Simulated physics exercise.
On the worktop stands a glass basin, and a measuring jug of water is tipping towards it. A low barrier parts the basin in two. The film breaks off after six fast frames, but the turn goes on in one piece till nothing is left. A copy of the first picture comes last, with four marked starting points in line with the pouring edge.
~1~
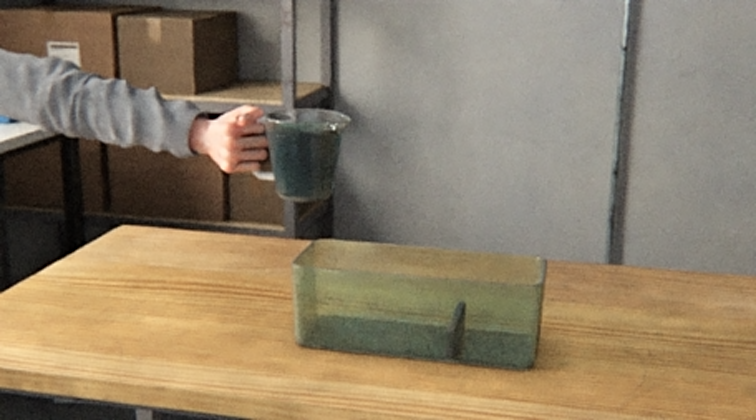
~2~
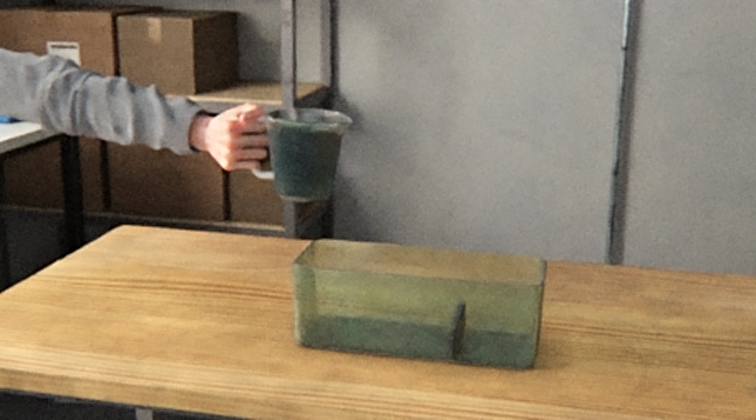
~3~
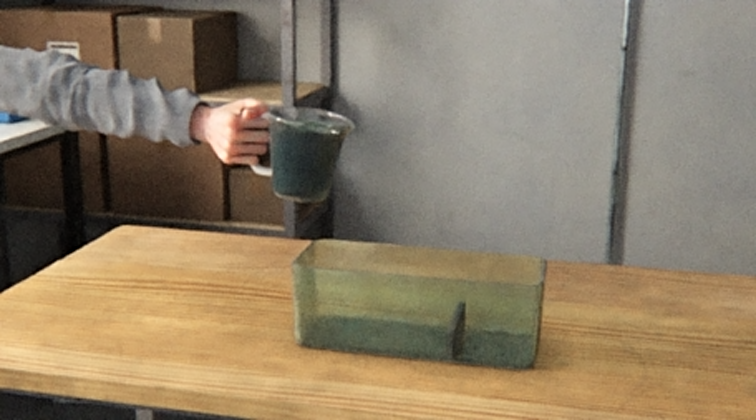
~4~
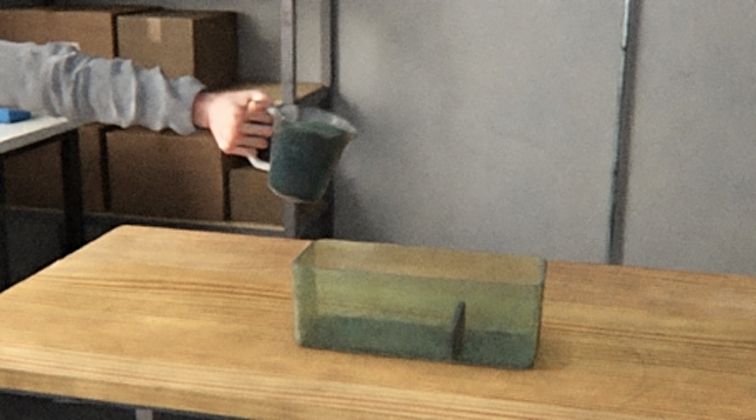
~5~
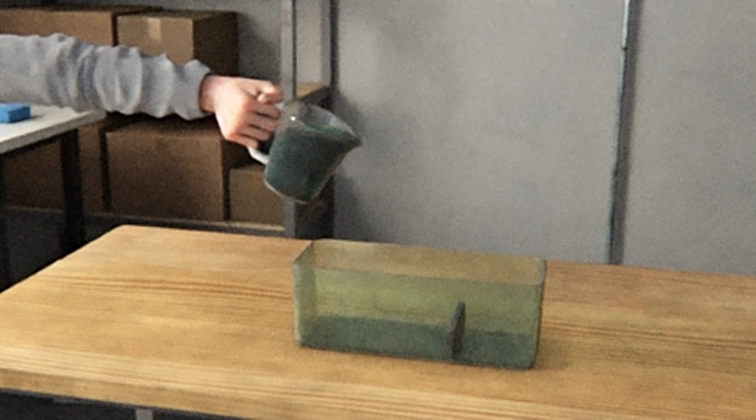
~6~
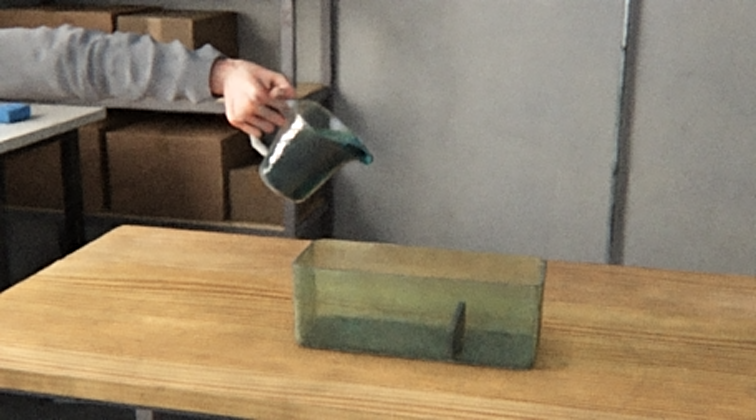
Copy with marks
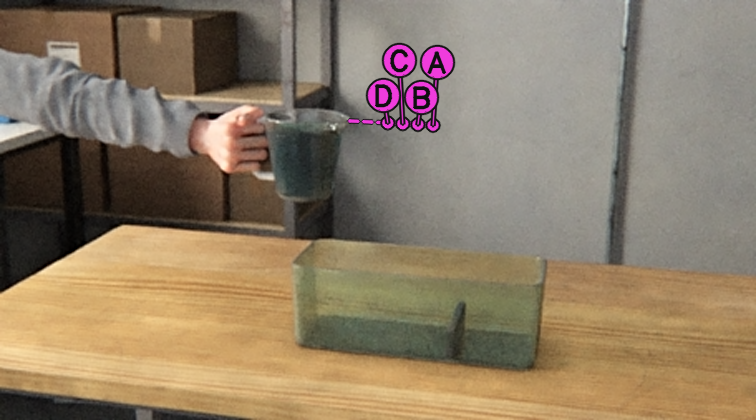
We see a hand holding a glass jug of dark bluish water above a clear basin with a low barrier inside, on a wooden worktop. The hand gradually tilts the jug to the right until water passes over its lip.
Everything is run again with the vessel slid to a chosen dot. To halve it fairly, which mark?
Go for C.
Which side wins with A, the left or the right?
The right one.
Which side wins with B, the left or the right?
More ends on the right.
In magenta, A at (433, 125); B at (417, 124); C at (402, 123); D at (387, 122).
For place A, about 8 % ends left of the wall and 91 % right of it.
For place B, about 13 % ends left of the wall and 86 % right of it.
For place C, about 57 % ends left of the wall and 42 % right of it.
For place D, about 90 % ends left of the wall and 7 % right of it; 3 % is lost outside.
